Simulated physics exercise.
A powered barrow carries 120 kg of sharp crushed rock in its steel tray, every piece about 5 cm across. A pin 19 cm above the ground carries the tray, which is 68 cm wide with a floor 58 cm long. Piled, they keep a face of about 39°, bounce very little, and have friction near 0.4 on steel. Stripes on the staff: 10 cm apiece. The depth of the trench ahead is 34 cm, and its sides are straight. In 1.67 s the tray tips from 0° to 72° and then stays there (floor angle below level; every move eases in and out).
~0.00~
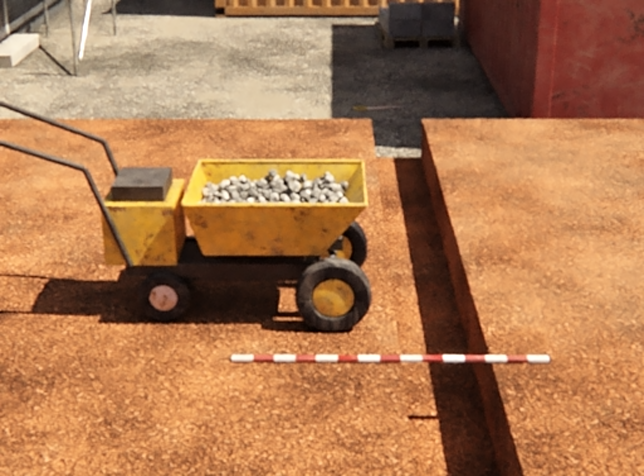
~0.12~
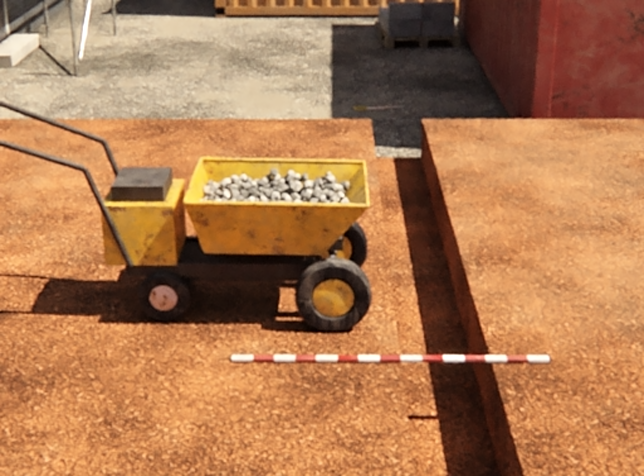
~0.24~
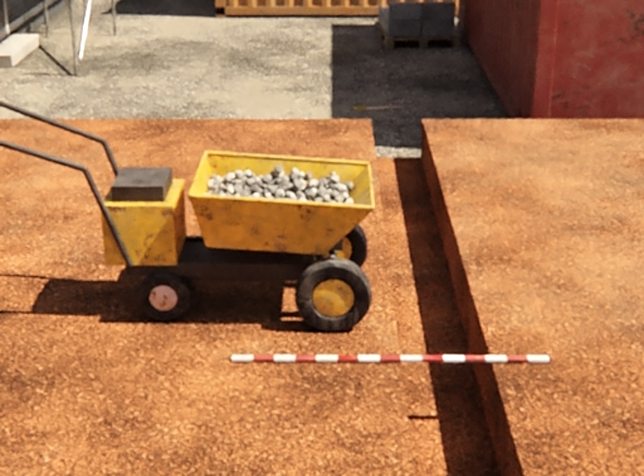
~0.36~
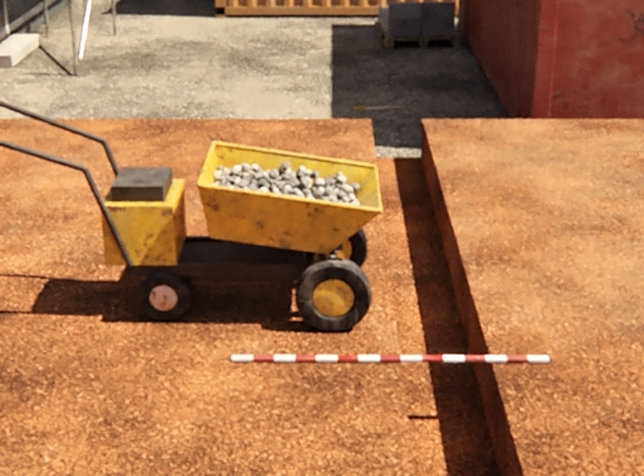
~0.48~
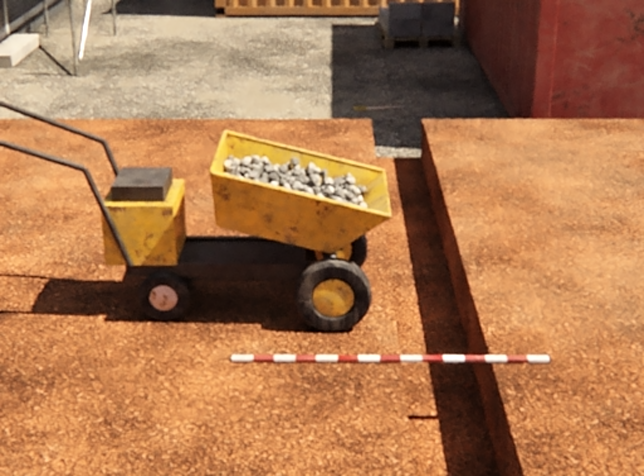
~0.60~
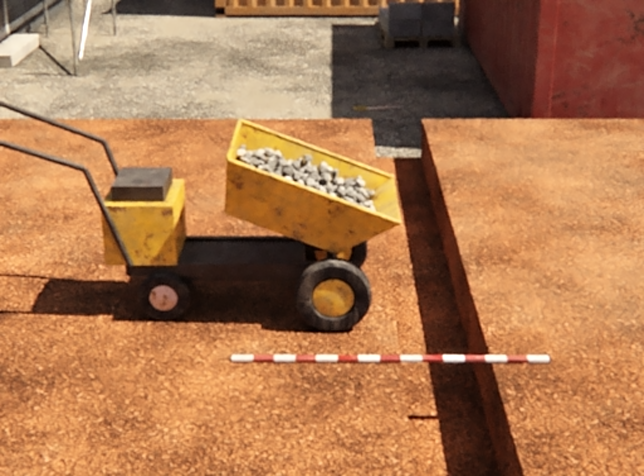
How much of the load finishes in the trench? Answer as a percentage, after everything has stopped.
Some 84 per cent of it.
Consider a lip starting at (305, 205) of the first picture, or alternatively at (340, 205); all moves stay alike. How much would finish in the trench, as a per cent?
From the first place around 90 per cent, from the other around 100.
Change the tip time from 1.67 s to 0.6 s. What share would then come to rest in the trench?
Near 55 per cent.
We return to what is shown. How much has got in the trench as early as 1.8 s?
Around 25 per cent of it, at that instant.
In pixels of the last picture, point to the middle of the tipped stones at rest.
The stones end up centred near (449, 344).
After 1.2 s the floor is at 61°; 100 % in the tray; the foremost stones are at (424, 247).
After 1.8 s the floor is at 72°; 71 % in the tray, 26 % in the trench, 3 % past the trench; the foremost stones are at (495, 305).
After 2.1 s the floor is at 72°; 39 % in the tray, 48 % in the trench, 13 % past the trench; the foremost stones are at (552, 305).
After 4.1 s the floor is at 72°; 3 % in the tray, 84 % in the trench, 13 % past the trench; the foremost stones are at (568, 298).
